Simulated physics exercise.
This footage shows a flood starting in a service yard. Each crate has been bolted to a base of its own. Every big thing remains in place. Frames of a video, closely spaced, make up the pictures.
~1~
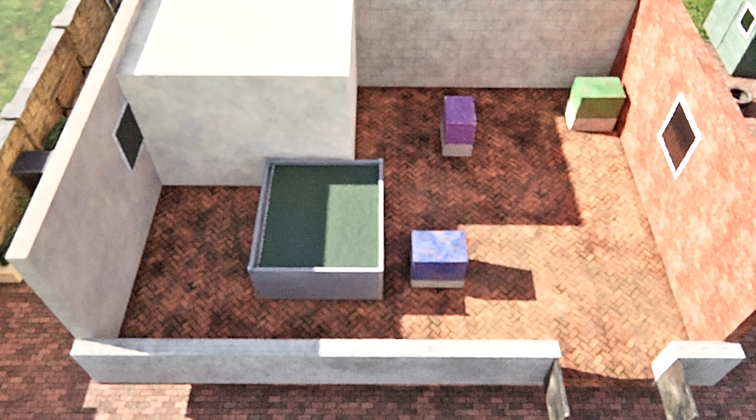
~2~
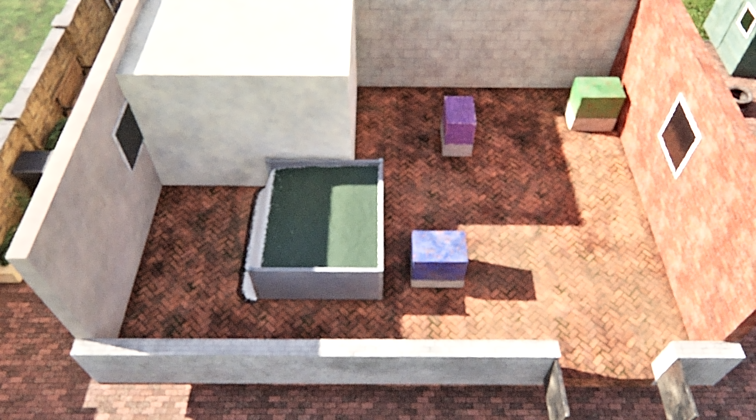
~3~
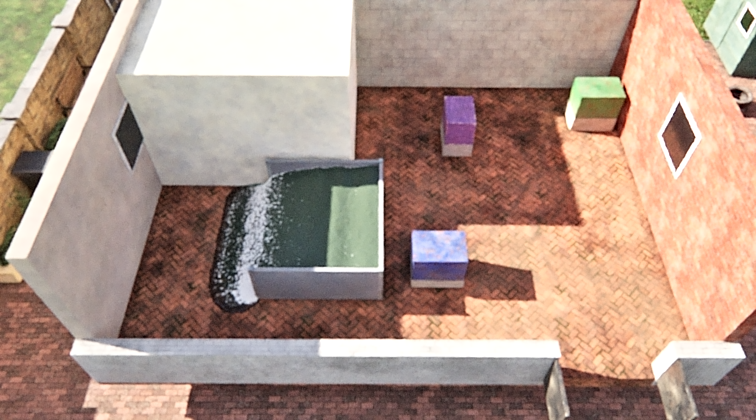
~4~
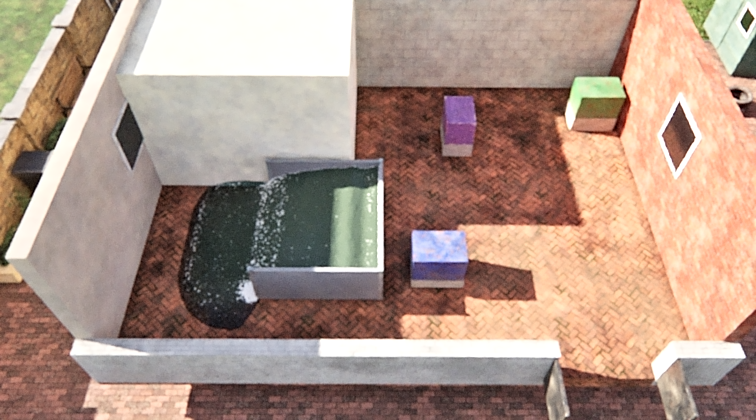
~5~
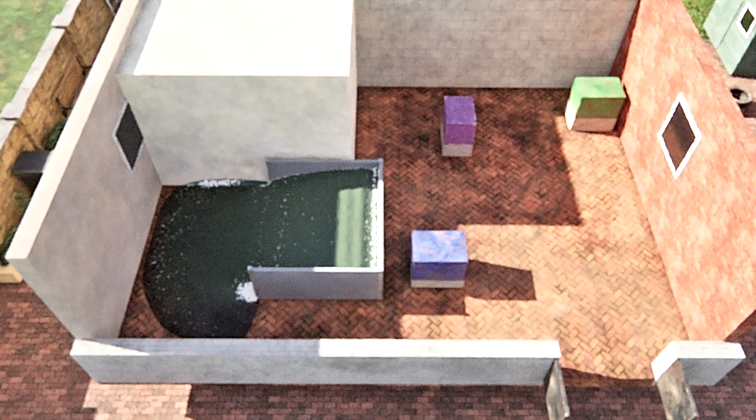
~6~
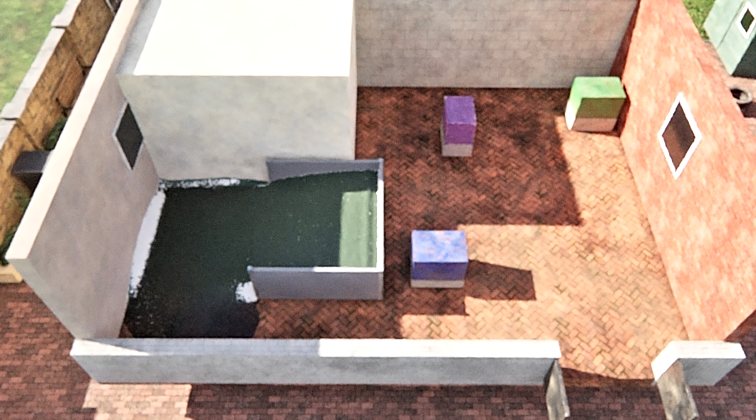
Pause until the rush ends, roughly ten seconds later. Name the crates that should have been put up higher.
One by one: The purple crate will come out dry, the green crate will come out dry, the blue crate will come out dry.
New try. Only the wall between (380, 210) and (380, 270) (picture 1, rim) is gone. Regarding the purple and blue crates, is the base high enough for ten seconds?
As it turns out, the purple is left untouched, and the blue gets overtopped.
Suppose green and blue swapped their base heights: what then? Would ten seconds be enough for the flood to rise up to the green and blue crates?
I reckon the green crate is left unharmed but the blue crate is left unharmed.
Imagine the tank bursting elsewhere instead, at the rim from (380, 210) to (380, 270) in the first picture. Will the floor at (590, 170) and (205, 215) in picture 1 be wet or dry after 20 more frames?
Submerged, untouched.
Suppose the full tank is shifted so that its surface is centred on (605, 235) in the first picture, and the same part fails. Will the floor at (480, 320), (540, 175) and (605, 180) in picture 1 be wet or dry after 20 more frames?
Results in order - swamped, left untouched, left untouched.
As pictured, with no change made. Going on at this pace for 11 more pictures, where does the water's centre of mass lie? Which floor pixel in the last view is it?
Point: (227, 252).
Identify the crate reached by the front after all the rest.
Last of all: The crate marked green.
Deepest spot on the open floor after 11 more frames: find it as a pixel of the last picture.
Answer: (116, 348).
A moment on, water covers 20 % of the floor; the purple crate not reached, the green crate not reached, the blue crate not reached.
Next, water covers 20 % of the floor; the purple crate not reached, the green crate not reached, the blue crate not reached.
Then, water covers 35 % of the floor; the purple crate not reached, the green crate not reached, the blue crate water round its plinth.
Later, water covers 55 % of the floor; the purple crate water round its plinth, the green crate not reached, the blue crate water round its plinth.
In the end, water covers 85 % of the floor; the purple crate stayed above the water, the green crate stayed above the water, the blue crate stayed above the water.
